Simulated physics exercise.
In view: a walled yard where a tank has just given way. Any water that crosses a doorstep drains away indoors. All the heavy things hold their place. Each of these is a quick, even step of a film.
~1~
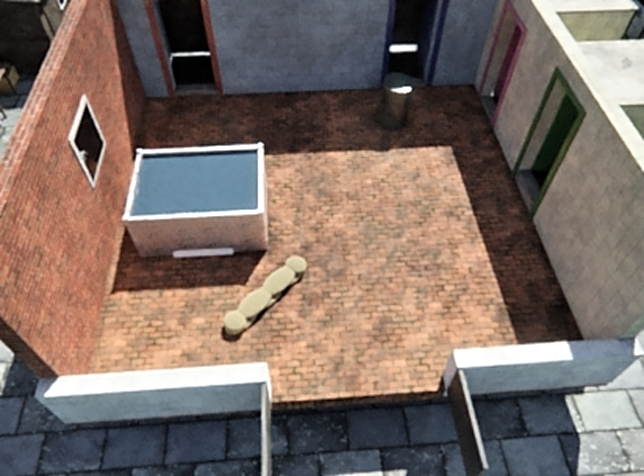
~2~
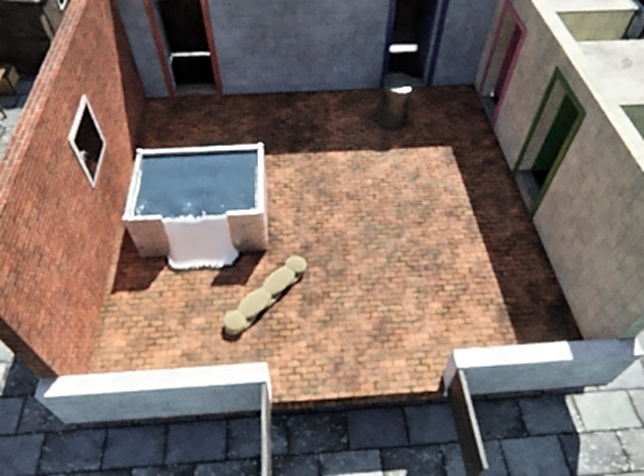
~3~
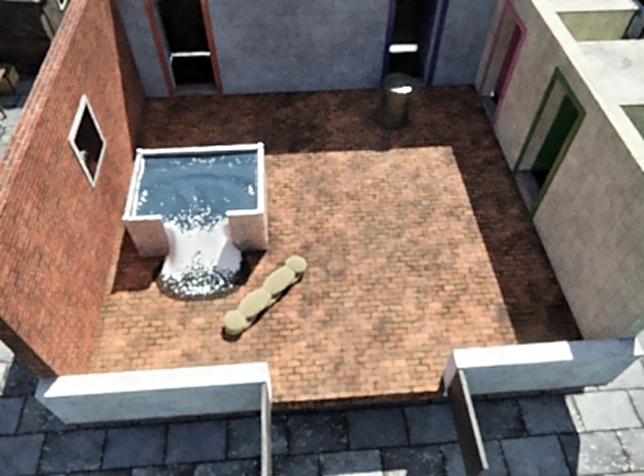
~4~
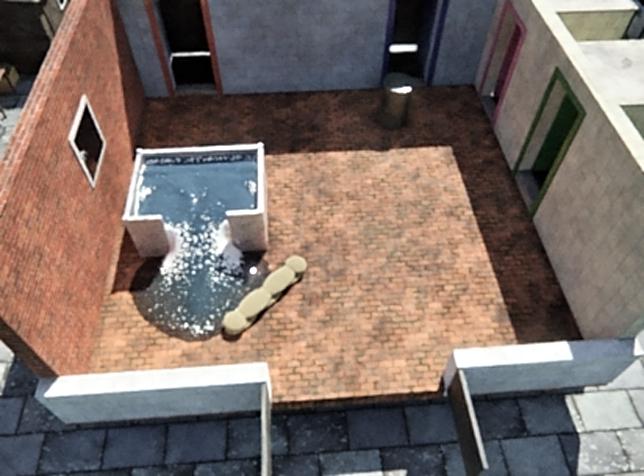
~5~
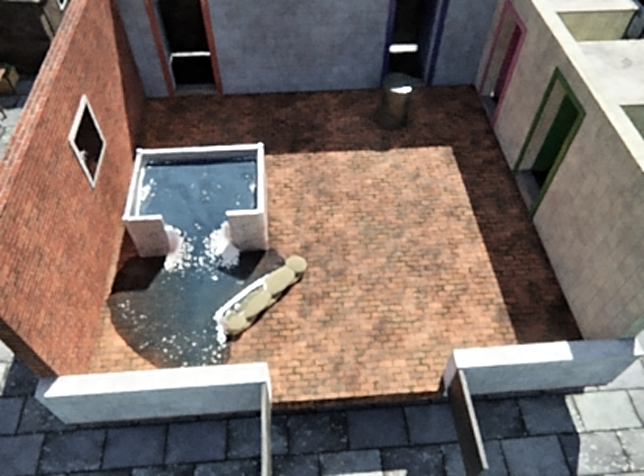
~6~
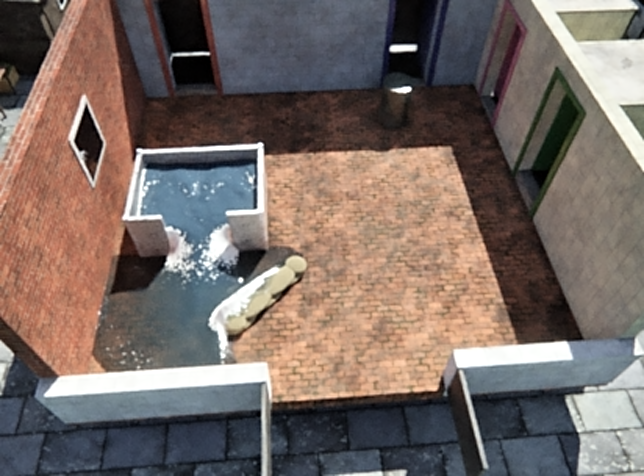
Water pouring from the front of a white-walled tank, spreading across a brick courtyard and foaming against a pale, lumpy diagonal barrier.
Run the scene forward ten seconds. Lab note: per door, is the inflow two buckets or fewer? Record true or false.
Blue door true; pink door true; red door true; green door true.
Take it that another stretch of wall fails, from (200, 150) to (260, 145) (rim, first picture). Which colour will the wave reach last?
My pick: The green door.
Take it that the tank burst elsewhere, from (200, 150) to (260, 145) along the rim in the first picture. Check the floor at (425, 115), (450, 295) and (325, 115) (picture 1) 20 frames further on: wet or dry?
One after the other: Wet, dry, wet.
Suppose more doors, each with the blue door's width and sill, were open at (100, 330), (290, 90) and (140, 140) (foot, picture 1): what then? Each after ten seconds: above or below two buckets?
In order: Exceeds it, falls short, falls short.
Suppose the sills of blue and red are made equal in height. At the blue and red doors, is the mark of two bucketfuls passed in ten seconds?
Blue: Below the limit; red: Above the limit.
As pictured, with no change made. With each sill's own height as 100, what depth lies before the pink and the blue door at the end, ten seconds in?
Readings, in sequence: 160 percent and 180 percent.
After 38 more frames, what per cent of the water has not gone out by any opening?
That works out to about 94 per cent.
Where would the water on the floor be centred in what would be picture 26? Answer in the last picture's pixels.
About (215, 273) in the last view.
A moment on, water covers 20 % of the floor; the blue door not reached, the pink door not reached, the red door not reached, the green door not reached.
Next, water covers 25 % of the floor; the blue door not reached, the pink door not reached, the red door not reached, the green door not reached.
Then, water covers 45 % of the floor; the blue door not reached, the pink door not reached, the red door not reached, the green door not reached.
Later, water covers 80 % of the floor; the blue door not reached, the pink door not reached, the red door under two buckets in, the green door wet at the sill, nothing in.
In the end, water covers 95 % of the floor; the blue door under two buckets in, the pink door under two buckets in, the red door under two buckets in, the green door wet at the sill, nothing in.
